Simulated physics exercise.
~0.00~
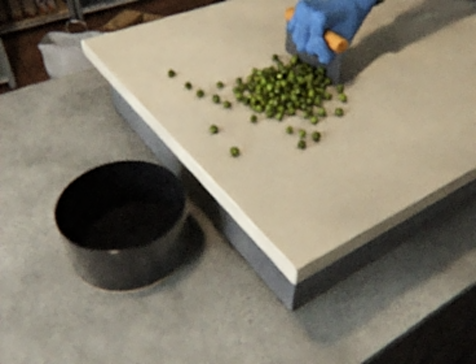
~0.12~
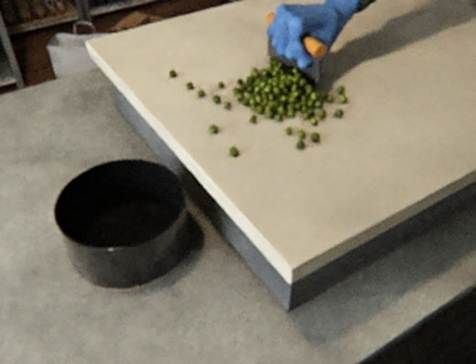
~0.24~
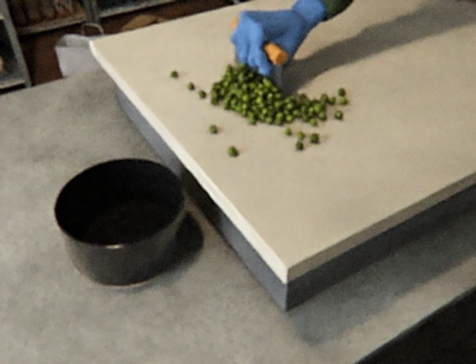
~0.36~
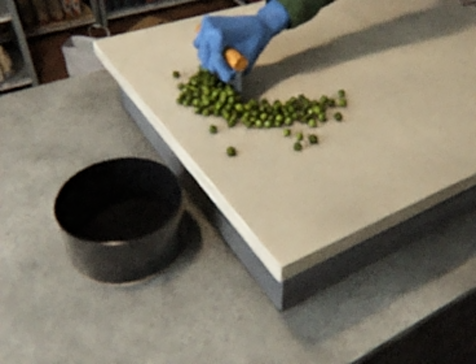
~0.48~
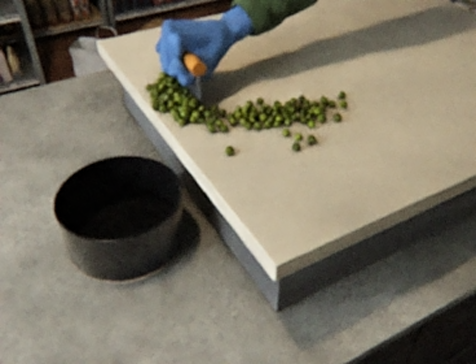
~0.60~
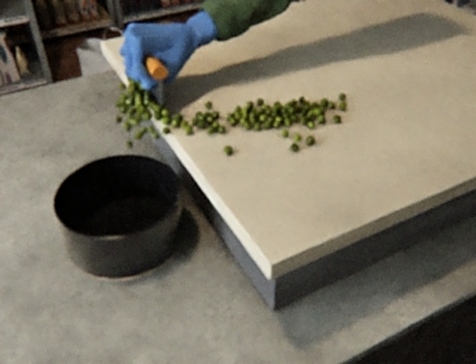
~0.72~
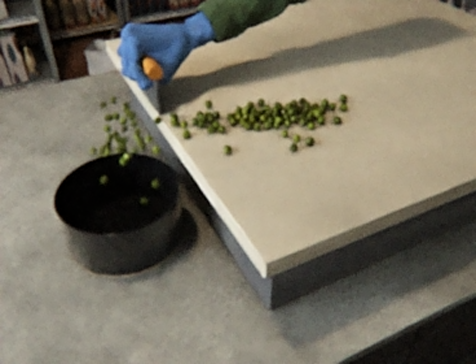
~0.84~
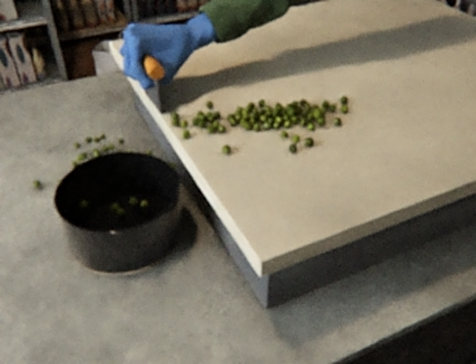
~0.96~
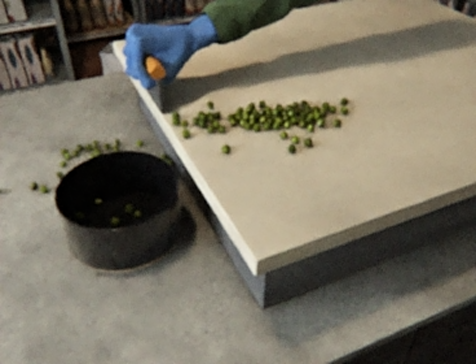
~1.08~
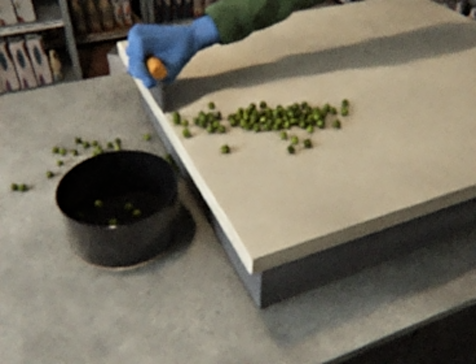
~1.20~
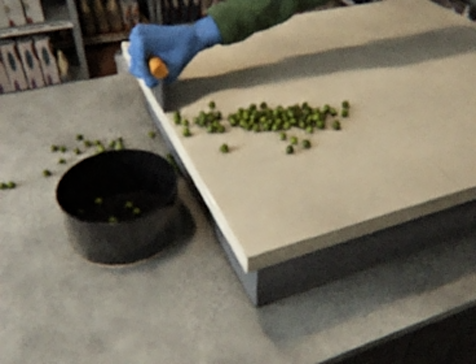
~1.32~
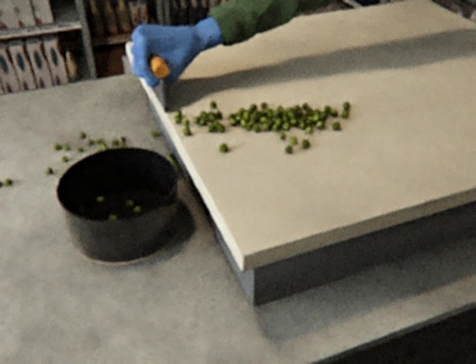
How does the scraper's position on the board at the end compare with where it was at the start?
At the start the scraper was near the top of the board, on the right side of the pile of olives. By the end it had moved to the left and rested at the board's left edge, behind the black pot.
